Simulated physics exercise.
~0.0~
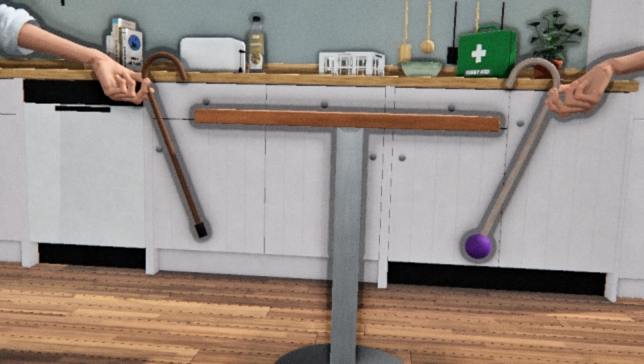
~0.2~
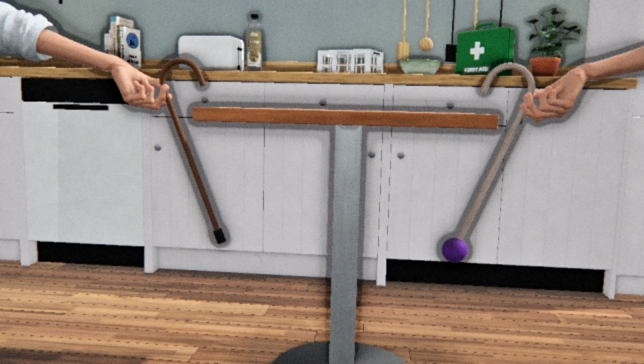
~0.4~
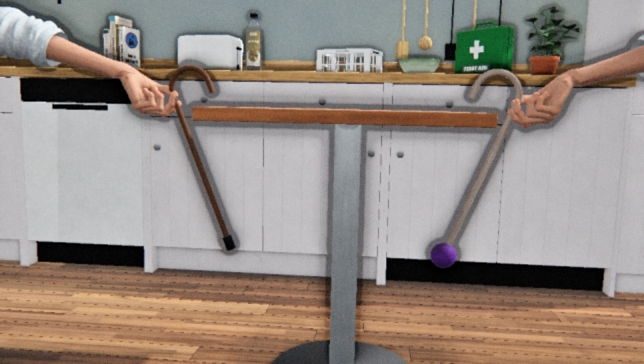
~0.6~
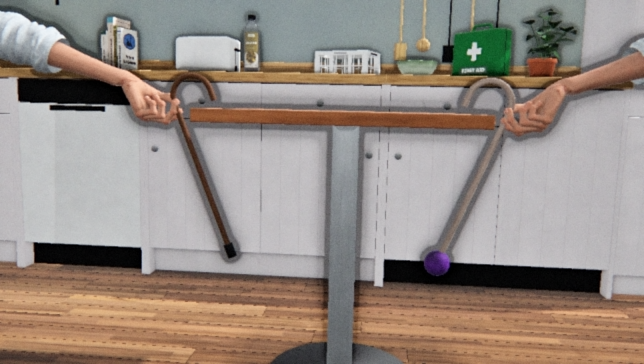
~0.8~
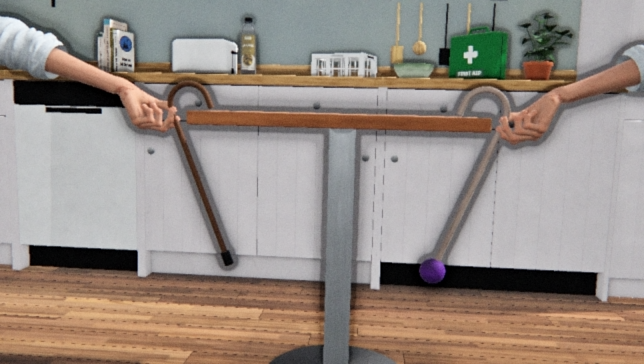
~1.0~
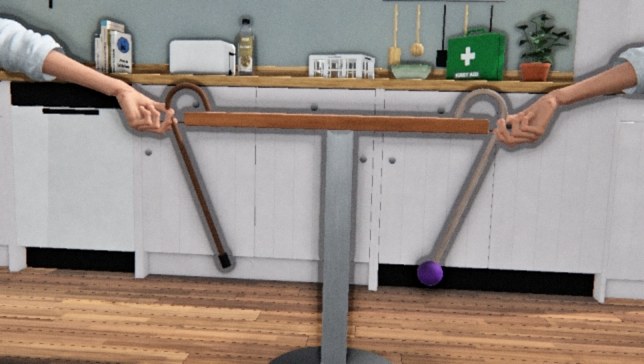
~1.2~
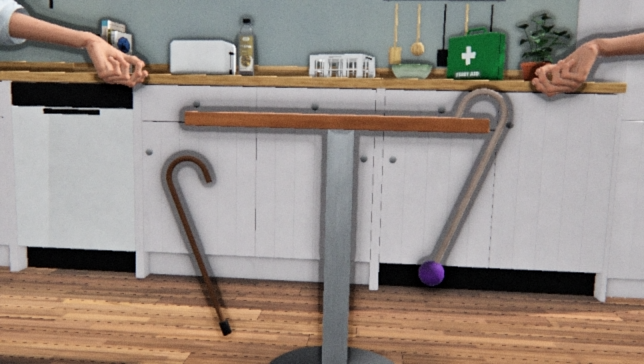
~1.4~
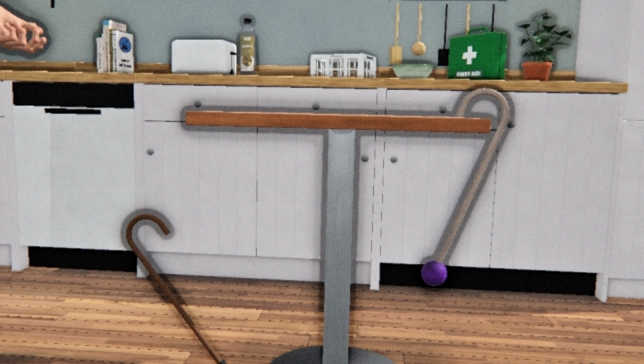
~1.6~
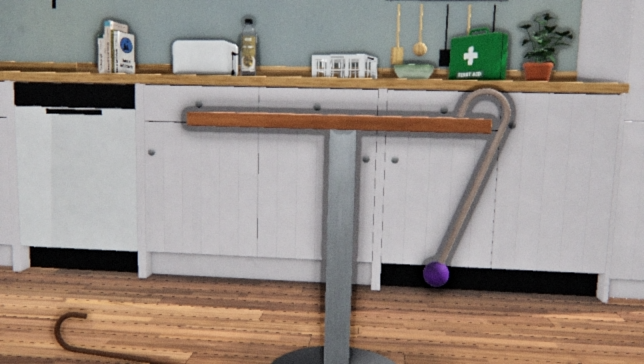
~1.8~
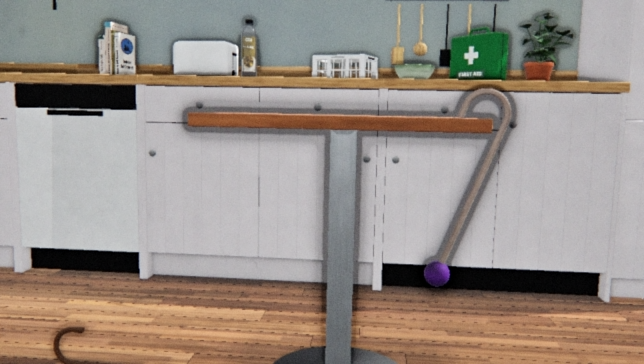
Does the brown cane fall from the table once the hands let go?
Yes, the brown cane slips off the left end and drops to the floor, tipping over as it goes. Only the purple-ended rod stays hooked on the table.
